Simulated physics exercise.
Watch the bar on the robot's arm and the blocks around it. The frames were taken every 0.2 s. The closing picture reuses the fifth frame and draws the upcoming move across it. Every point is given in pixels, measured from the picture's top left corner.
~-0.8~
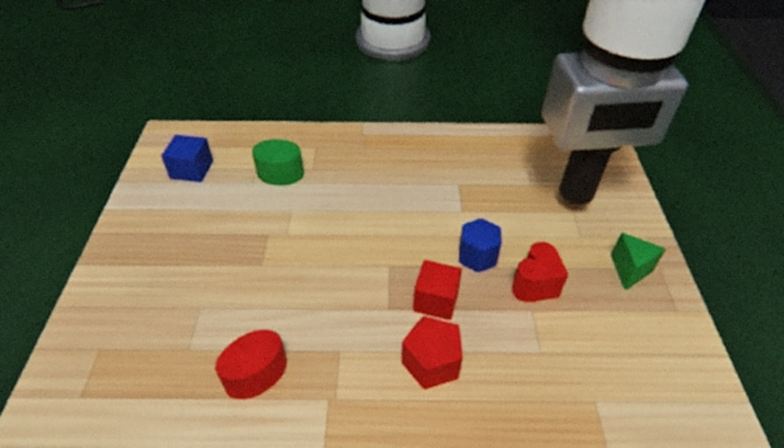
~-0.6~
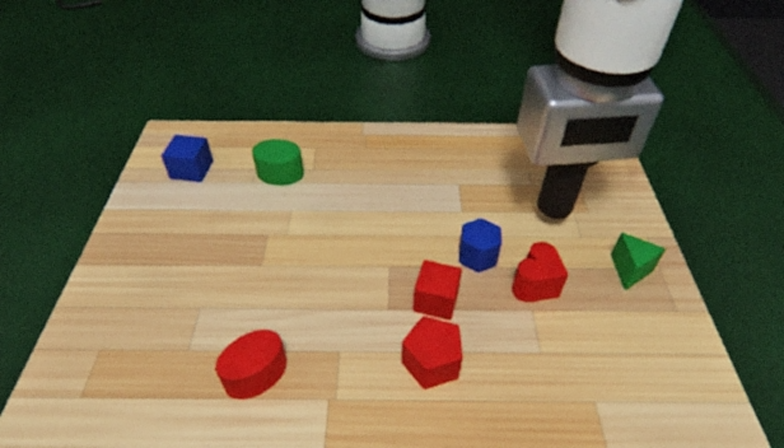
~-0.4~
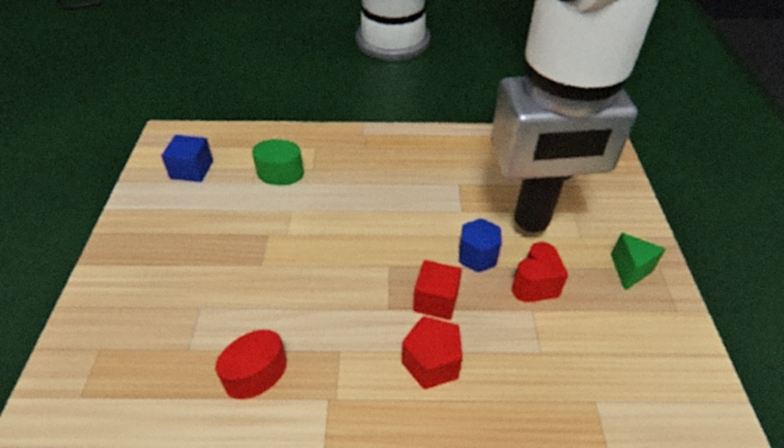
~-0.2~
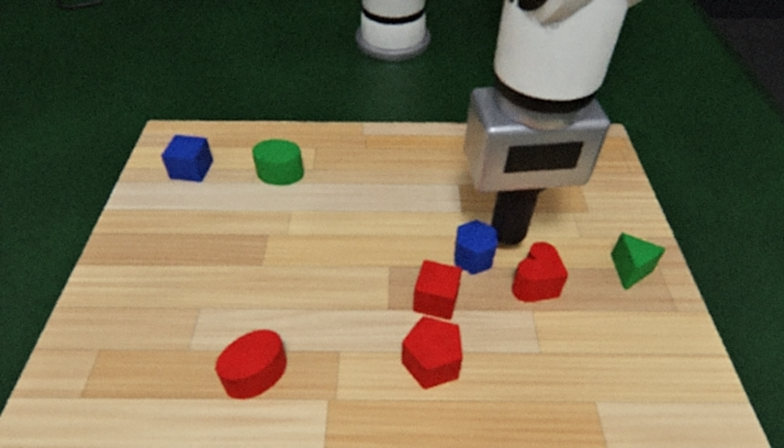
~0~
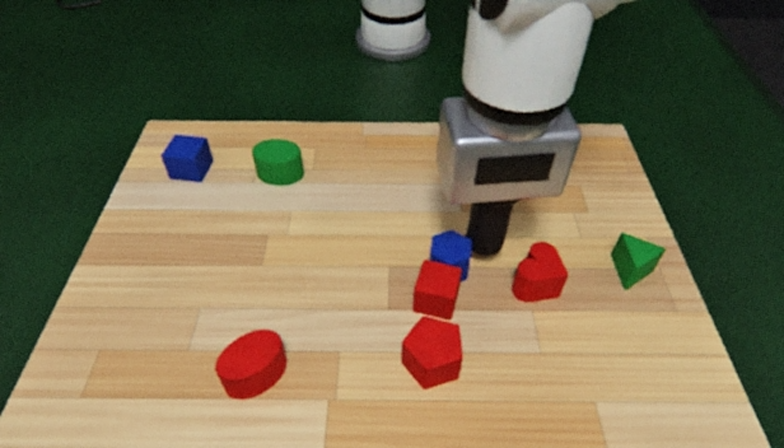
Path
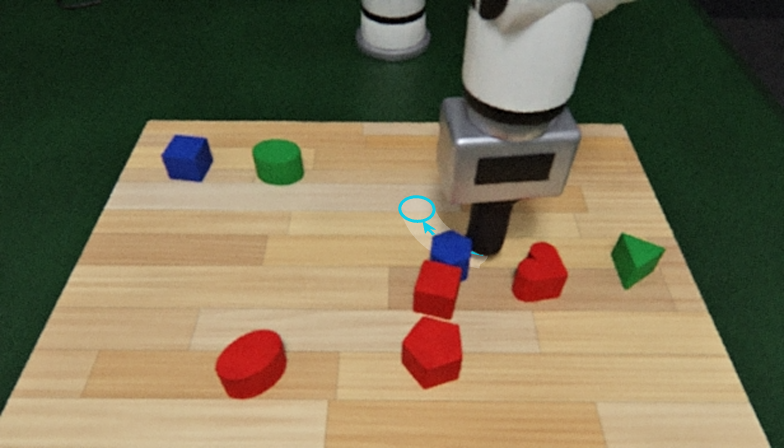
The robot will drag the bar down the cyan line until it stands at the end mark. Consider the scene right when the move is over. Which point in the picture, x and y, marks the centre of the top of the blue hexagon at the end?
About (429, 246).
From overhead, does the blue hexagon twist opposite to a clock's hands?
Yes, it checks out.
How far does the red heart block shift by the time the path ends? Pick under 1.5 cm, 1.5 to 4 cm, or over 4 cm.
Final distance: Less than 1.5 cm.
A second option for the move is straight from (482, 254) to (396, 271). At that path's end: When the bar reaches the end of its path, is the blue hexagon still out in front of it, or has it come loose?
My prediction: In front.
Path on the board, from (482, 254) through (452, 246) and (429, 229) to (417, 209).
What follows on the original path. Halfway along, bar (439, 226); red square block (436, 281); blue hexagon (429, 246), turned 45° anticlockwise.
At the end, bar (418, 197); red square block (436, 281); blue hexagon (429, 246), turned 45° anticlockwise; red heart block in place.
